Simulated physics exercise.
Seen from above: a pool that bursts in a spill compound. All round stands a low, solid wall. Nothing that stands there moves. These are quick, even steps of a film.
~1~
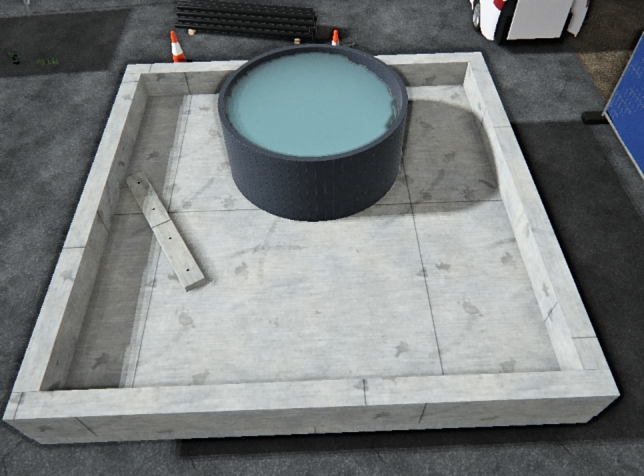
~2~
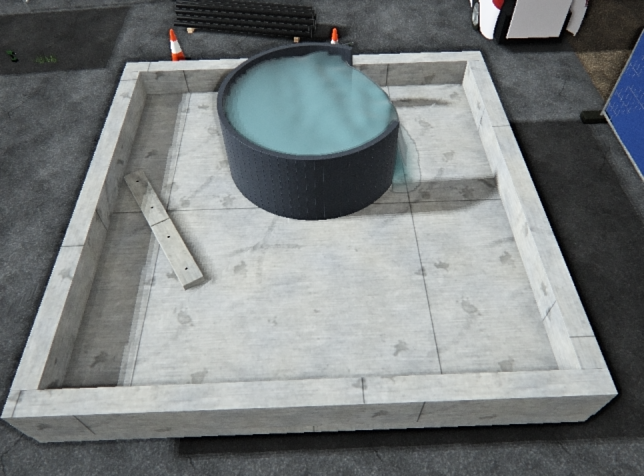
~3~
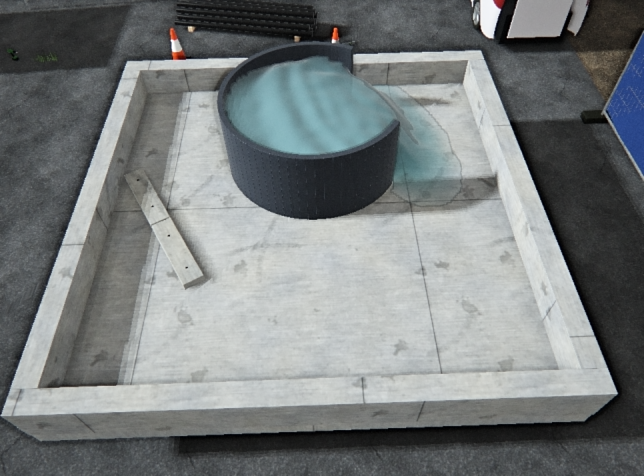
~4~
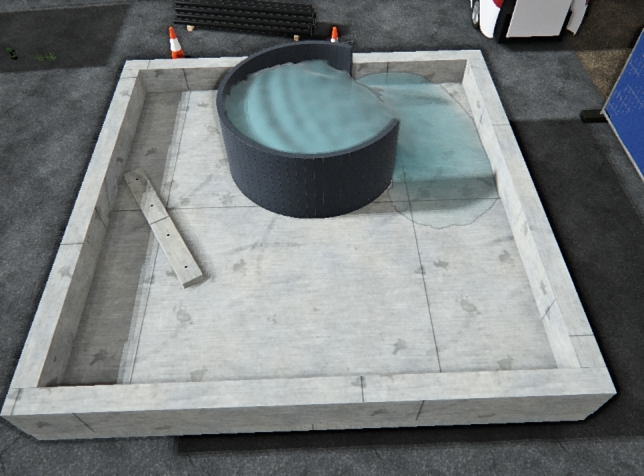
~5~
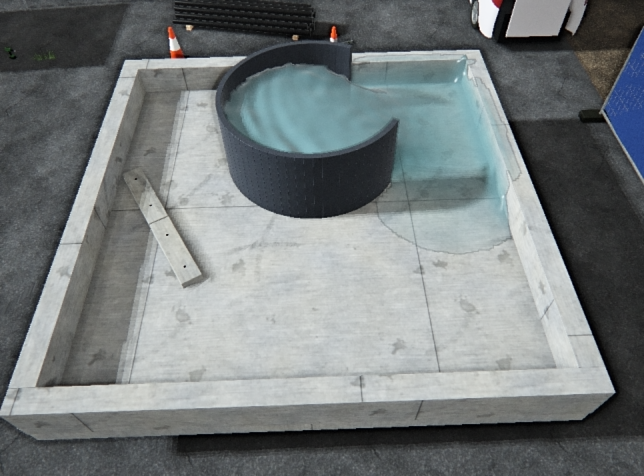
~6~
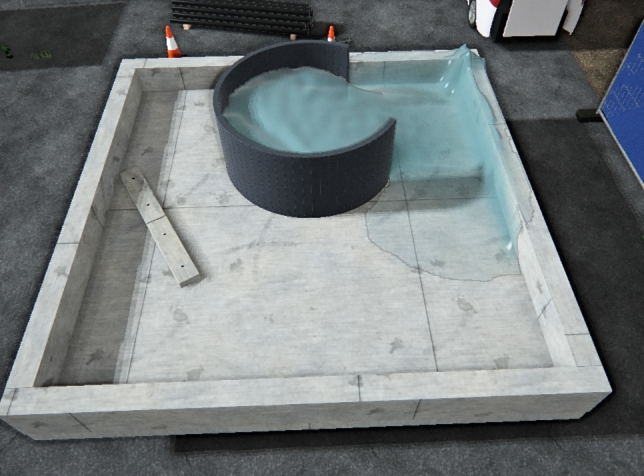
A low, pale walled enclosure held a dark round tank of still, blue-green water, until the tank's right side opened and water poured out, spreading across the floor and splashing up the right wall.
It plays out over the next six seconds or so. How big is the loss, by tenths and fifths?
The share lost is between a tenth and a fifth.
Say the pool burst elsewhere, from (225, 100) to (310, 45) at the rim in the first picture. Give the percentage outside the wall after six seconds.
Roughly 16 per cent.
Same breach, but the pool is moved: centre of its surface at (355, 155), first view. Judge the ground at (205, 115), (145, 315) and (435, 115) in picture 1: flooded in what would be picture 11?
In that order: No water, no water, wet.
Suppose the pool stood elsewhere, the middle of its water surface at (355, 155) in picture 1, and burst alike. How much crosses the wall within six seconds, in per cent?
I make it 14 per cent.
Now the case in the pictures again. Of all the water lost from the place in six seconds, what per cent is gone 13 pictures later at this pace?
Near 95 in a hundred.
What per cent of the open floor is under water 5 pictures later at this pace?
Roughly 30 per cent.
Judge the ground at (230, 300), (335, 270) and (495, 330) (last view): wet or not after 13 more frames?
One after the other: Dry, under water, wet.
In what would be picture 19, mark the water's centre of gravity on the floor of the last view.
I would point to (380, 168).
A moment on, water covers 25 % of the floor; the low wall has let 2 % over.
Next, water covers 30 % of the floor; the low wall has let 5 % over.
Then, water covers 50 % of the floor; the low wall has let 12 % over.
Later, water covers 70 % of the floor; the low wall has let 13 % over.
In the end, water covers 85 % of the floor; the low wall has let 13 % over.
